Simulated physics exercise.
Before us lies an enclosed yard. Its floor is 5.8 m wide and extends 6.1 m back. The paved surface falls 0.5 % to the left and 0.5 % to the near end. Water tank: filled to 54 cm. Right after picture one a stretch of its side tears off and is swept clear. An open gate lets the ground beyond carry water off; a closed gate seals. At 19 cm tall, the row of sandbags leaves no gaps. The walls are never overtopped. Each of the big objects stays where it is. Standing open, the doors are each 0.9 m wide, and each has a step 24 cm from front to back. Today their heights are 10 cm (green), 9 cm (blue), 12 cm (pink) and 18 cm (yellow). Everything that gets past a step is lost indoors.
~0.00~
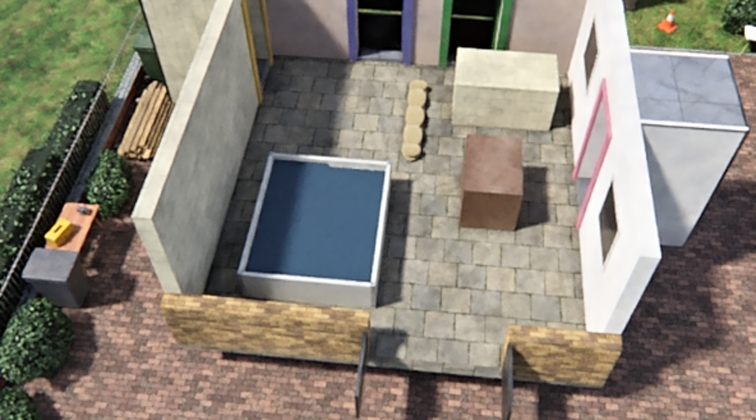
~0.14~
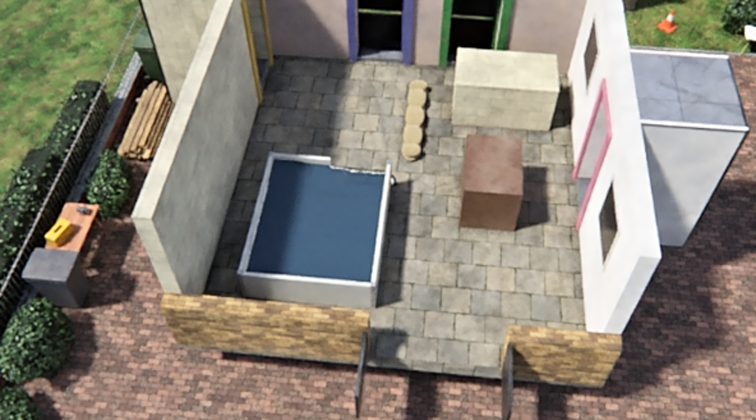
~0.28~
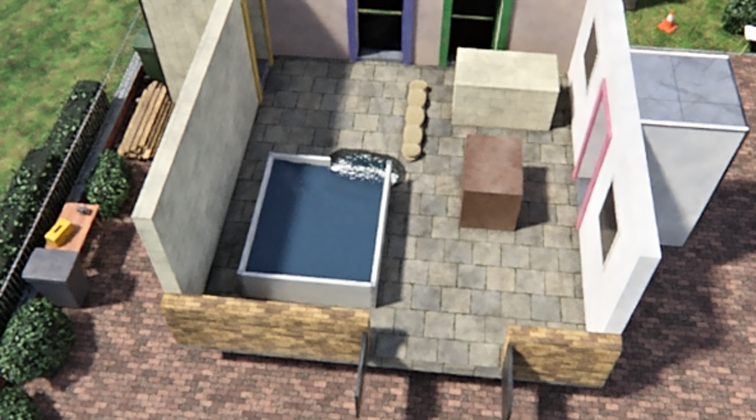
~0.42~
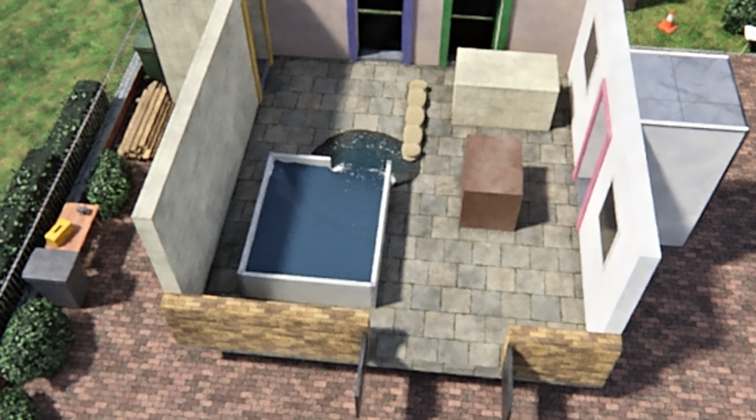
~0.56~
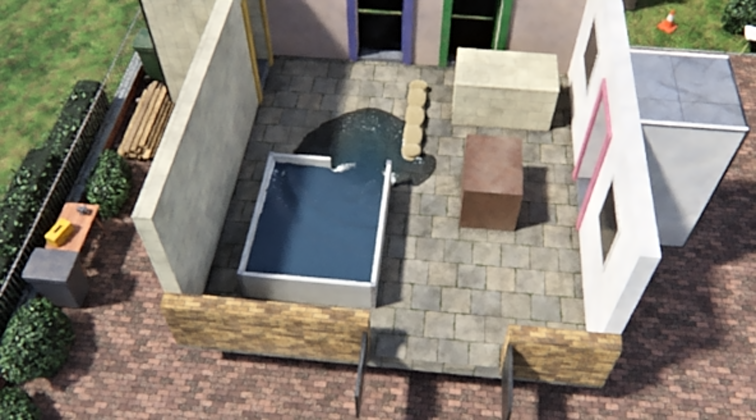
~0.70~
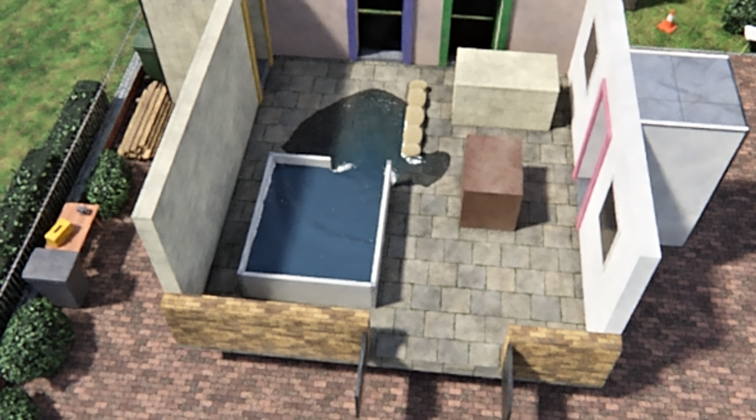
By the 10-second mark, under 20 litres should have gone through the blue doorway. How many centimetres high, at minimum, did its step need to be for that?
It needed to be about 25 cm high.
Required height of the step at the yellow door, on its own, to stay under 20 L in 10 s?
Yellow door - some 13.5 centimetres.
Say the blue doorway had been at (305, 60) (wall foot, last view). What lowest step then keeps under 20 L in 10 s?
Roughly 18 cm, give or take.
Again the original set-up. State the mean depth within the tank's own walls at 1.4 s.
About 42 cm.
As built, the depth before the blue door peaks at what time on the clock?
At roughly 2.6 s.
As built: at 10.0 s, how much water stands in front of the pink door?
Depth: Near 3.0 cm.
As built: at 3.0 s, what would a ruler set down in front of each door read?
Lab note, depth in cm: Green 3; blue 27; pink 1; yellow 18.
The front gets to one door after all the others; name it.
That would be the pink door.
After 1.4 s water covers 25 % of the floor, deepest (30 cm) near (363, 179); 17 cm at the blue door, 6 litres in over its 9 cm step.
After 3.0 s water covers 40 % of the floor; 27 cm at the blue door, 187 litres in over its 9 cm step.
After 10.0 s water covers 90 % of the floor, deepest (15 cm) near (195, 324); 10 cm at the blue door, 390 litres in over its 9 cm step.
At the blue door as built, the water arrived by 1.0 s and peaked near 29 cm at 2.6 s.
Run again over the same 10 s with other heights there, 56 litres in over 21 cm, 8 litres over 28 cm. The limit of 20 litres is kept from about 25 cm up.
